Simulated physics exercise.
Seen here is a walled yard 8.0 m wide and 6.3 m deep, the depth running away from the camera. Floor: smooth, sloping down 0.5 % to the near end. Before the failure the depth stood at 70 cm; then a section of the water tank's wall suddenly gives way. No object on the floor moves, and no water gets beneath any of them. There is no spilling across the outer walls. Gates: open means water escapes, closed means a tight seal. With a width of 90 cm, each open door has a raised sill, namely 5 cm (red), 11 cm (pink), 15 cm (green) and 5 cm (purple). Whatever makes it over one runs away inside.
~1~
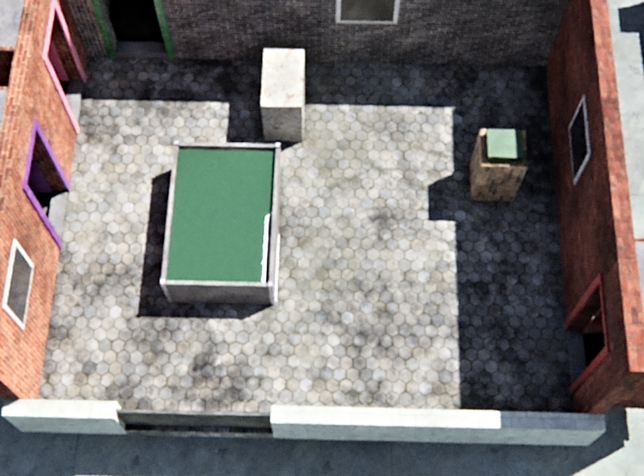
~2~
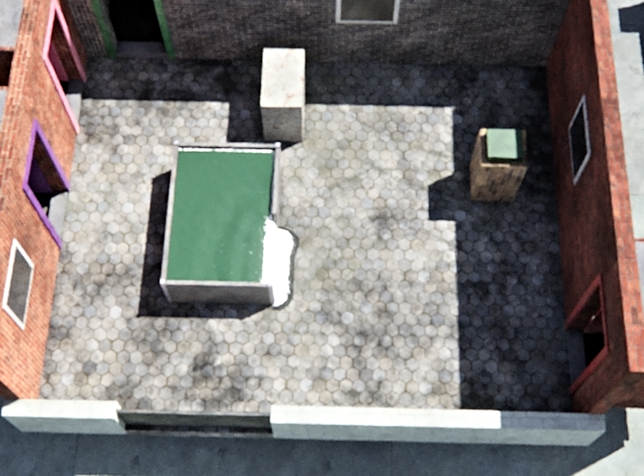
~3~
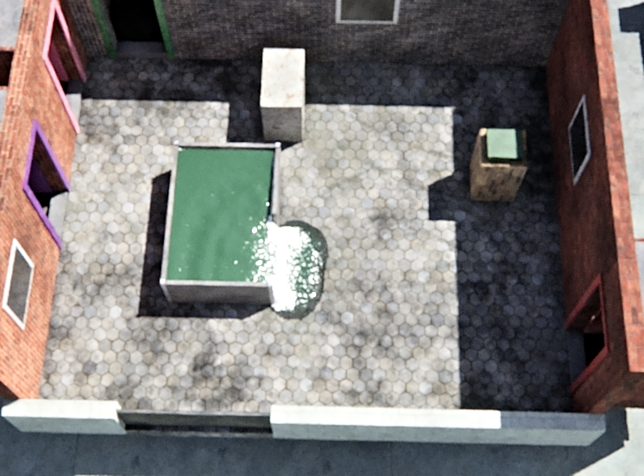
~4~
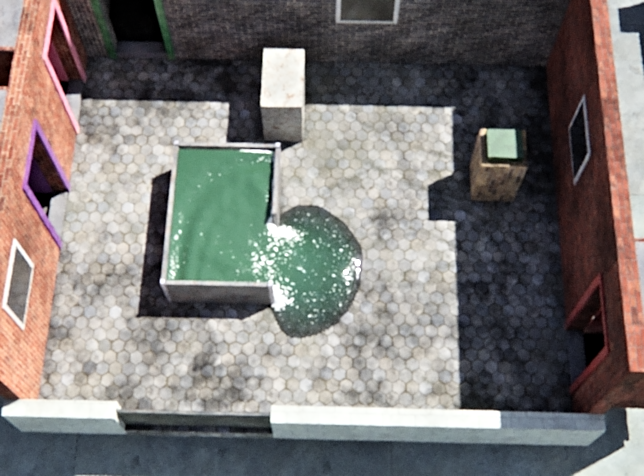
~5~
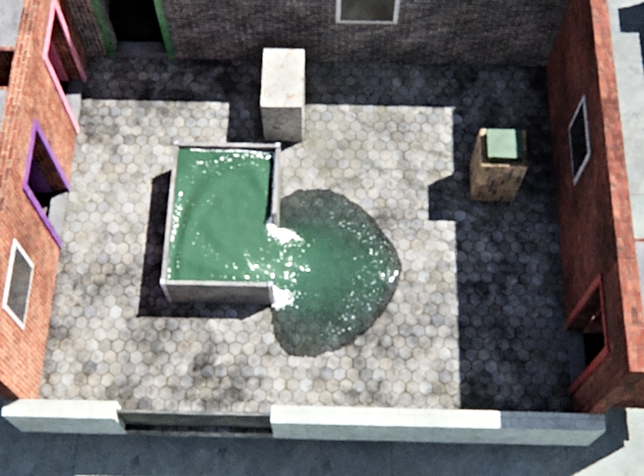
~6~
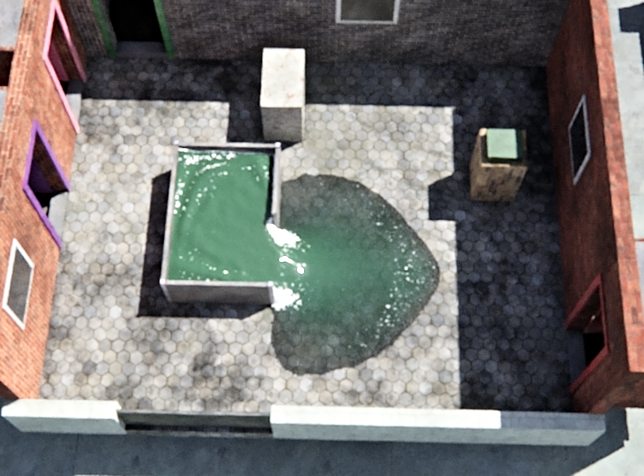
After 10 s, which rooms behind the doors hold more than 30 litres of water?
My prediction: The red door lets in a larger amount than the limit; the pink door lets in a smaller amount than the limit; the green door lets in a smaller amount than the limit; the purple door lets in a smaller amount than the limit.
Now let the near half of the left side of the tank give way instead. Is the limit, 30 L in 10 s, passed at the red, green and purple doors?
Compared with the limit, red is higher, green is lower and purple is higher.
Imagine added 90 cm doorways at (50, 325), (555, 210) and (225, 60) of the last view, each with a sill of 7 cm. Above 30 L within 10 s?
Door 1: Lower; door 2: Higher; door 3: Lower.
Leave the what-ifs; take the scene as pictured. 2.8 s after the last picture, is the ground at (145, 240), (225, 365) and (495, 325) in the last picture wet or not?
In that order: Dry, still dry, flooded.
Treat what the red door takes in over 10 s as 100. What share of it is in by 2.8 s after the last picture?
Share by then: ~ 45 %.
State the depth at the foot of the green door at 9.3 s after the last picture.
Around 1.0 cm deep.
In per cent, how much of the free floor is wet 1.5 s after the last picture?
About 40 per cent.
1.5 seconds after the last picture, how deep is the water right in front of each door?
In cm: Red 10, pink 0, green 0, purple 0.
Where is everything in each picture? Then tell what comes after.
In the first frame, the water tank at (223, 214) is whole and still, 70 cm deep.
In the second frame, the front is at (284, 303), 0.6 m from the gap at (272, 261); 0.2 m2 of floor is under water; 70 cm left at the back of the water tank.
In the third frame, water pours out at (272, 262) and has run 0.9 m, to (316, 234); typically 11 cm deep outside, 70 cm at the water tank's back.
In the fourth frame, water pours out at (273, 262) and has run 1.4 m, to (357, 255); typically 8 cm deep outside, 67 cm at the water tank's back.
In the fifth frame, the front is at (395, 263), 1.9 m from the gap at (273, 262); 3.7 m2 of floor is under water; 60 cm left at the back of the water tank.
In the sixth frame, the front is at (433, 282), 2.5 m from the gap at (273, 262); 5.4 m2 of floor is under water; 60 cm left at the back of the water tank.
Then, 0.7 s after the last picture water covers 35 % of the floor and is deepest (36 cm) near (285, 282); red door not reached, pink door not reached, green door not reached, purple door not reached.
Then, 1.5 s after the last picture water covers 40 % of the floor and is deepest (44 cm) near (570, 425); red door 10 cm at the sill, 31 L in, pink door not reached, green door not reached, purple door not reached.
Then, 2.8 s after the last picture water covers 50 % of the floor and is deepest (28 cm) near (520, 400); red door 21 cm at the sill, 155 L in, pink door not reached, green door not reached, purple door not reached.
Then, 5.3 s after the last picture water covers 55 % of the floor and is deepest (13 cm) near (485, 423); red door 11 cm at the sill, 289 L in, pink door not reached, green door not reached, purple door not reached.
Then, 9.3 s after the last picture water covers 75 % of the floor and is deepest (10 cm) near (325, 70); red door 8 cm at the sill, 346 L in, pink door not reached, green door not reached, purple door not reached.
